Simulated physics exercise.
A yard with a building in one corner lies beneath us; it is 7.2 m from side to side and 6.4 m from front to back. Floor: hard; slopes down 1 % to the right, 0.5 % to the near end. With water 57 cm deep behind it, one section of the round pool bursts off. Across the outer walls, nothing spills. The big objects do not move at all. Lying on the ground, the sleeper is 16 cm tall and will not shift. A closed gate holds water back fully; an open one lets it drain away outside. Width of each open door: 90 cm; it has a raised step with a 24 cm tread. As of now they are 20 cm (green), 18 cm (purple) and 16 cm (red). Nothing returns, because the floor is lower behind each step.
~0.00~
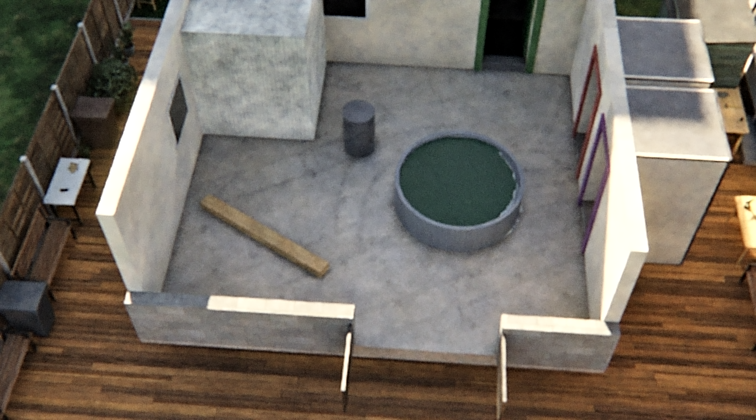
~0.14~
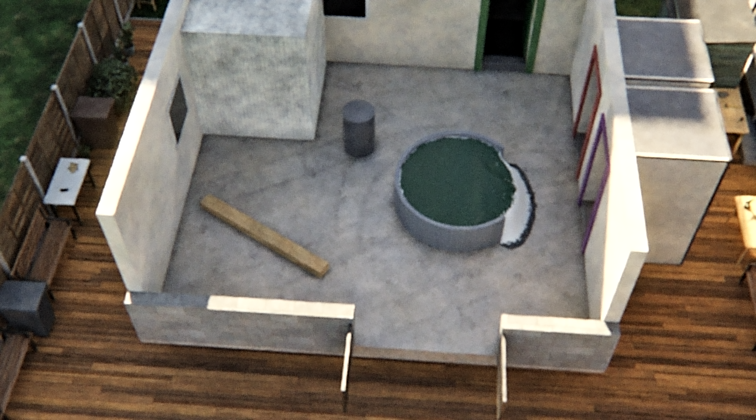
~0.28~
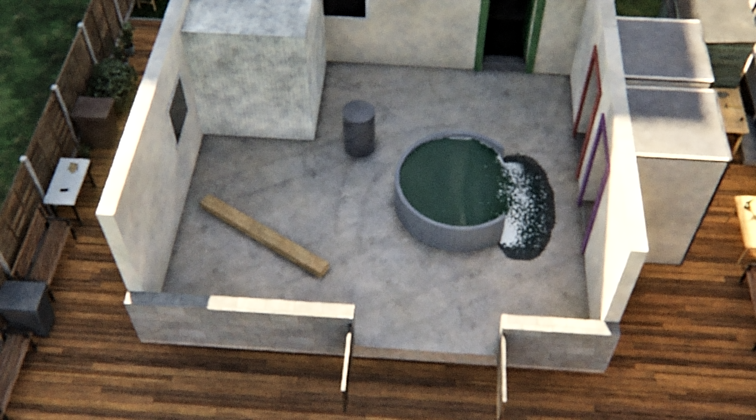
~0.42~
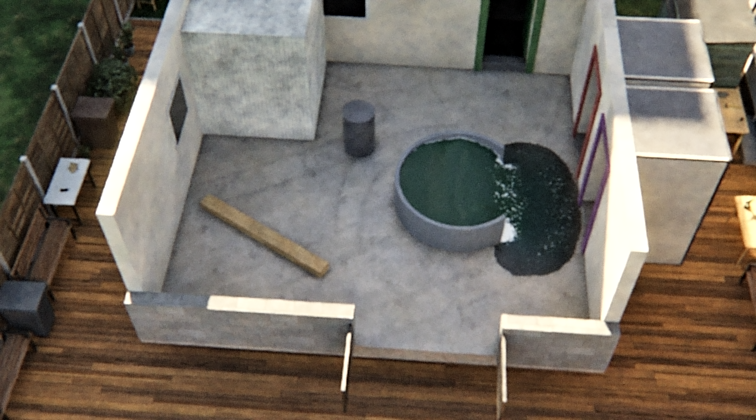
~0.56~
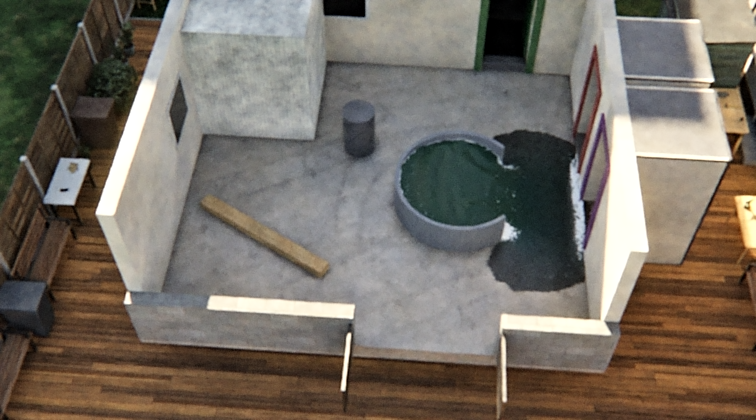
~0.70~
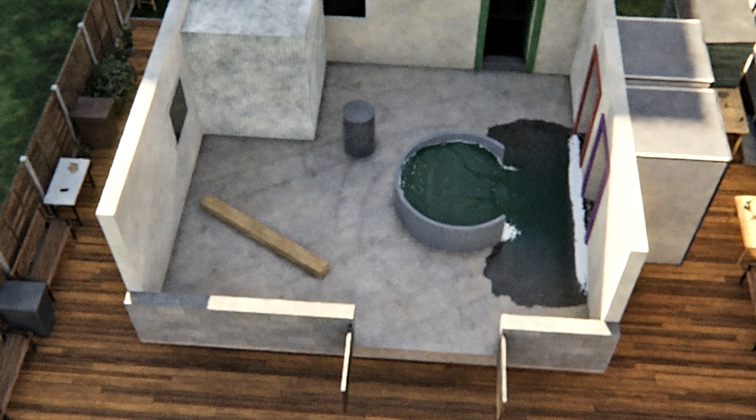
In a walled concrete yard seen from above, part of the right side of a round pool filled with dark green water opens, and water pours out, spreading across the floor to the right-hand wall and along it.
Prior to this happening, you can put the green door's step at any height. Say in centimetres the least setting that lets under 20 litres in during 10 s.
It should be set to roughly 10.5 cm.
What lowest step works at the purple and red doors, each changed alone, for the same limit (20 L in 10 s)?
Close to 34 cm (purple) and close to 19 cm (red).
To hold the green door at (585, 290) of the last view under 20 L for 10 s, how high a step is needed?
Roughly 11.5 cm, give or take.
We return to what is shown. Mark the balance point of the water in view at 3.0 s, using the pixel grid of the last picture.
It lies near (508, 202) in the last picture.
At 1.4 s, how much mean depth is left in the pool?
Near 33 cm, averaged.
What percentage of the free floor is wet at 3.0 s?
Wet share: Near 35 %.
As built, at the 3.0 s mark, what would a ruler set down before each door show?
Depths in cm: Green 16, purple 23, red 15.
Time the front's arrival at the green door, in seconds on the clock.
Arrival at green: 2.0 s.
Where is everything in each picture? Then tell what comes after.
Still water, 57 cm deep, in the round pool at (459, 181); the green door at (508, 34) is dry, in the first frame.
The gap is at (518, 197), the front 0.3 m out at (520, 240); the back of the round pool holds 57 cm, in the second frame.
The gap is at (517, 199), the front 0.7 m out at (540, 246); the back of the round pool holds 57 cm, in the third frame.
Water pours out at (517, 200) and has run 1.1 m, to (571, 246); about 6 cm deep outside, 57 cm at the back, in the fourth frame.
The gap is at (517, 200), the front 1.6 m out at (584, 275); the back of the round pool holds 52 cm, in the fifth frame.
Water pours out at (517, 200) and has run 1.9 m, to (585, 298); about 6 cm deep outside, 47 cm at the back; 1.6 m in a straight line remain to the green door at (508, 34), in the sixth frame.
After 1.4 s water covers 15 % of the floor, deepest (40 cm) near (571, 201); it has not reached the green door.
After 3.0 s water covers 35 % of the floor, deepest (28 cm) near (582, 348); 16 cm at the green door, 0 litres in over its 20 cm step.
After 10.0 s water covers 95 % of the floor, deepest (8 cm) near (571, 347); 4 cm at the green door, 0 litres in over its 20 cm step.
At the green door as built, the water arrived by 2.0 s and peaked near 17 cm at 2.8 s.
With a step of 9 cm, 34 litres would have come in within the 10 s; with 12.5 cm, 10 litres. So under 20 litres takes about 10.5 cm.
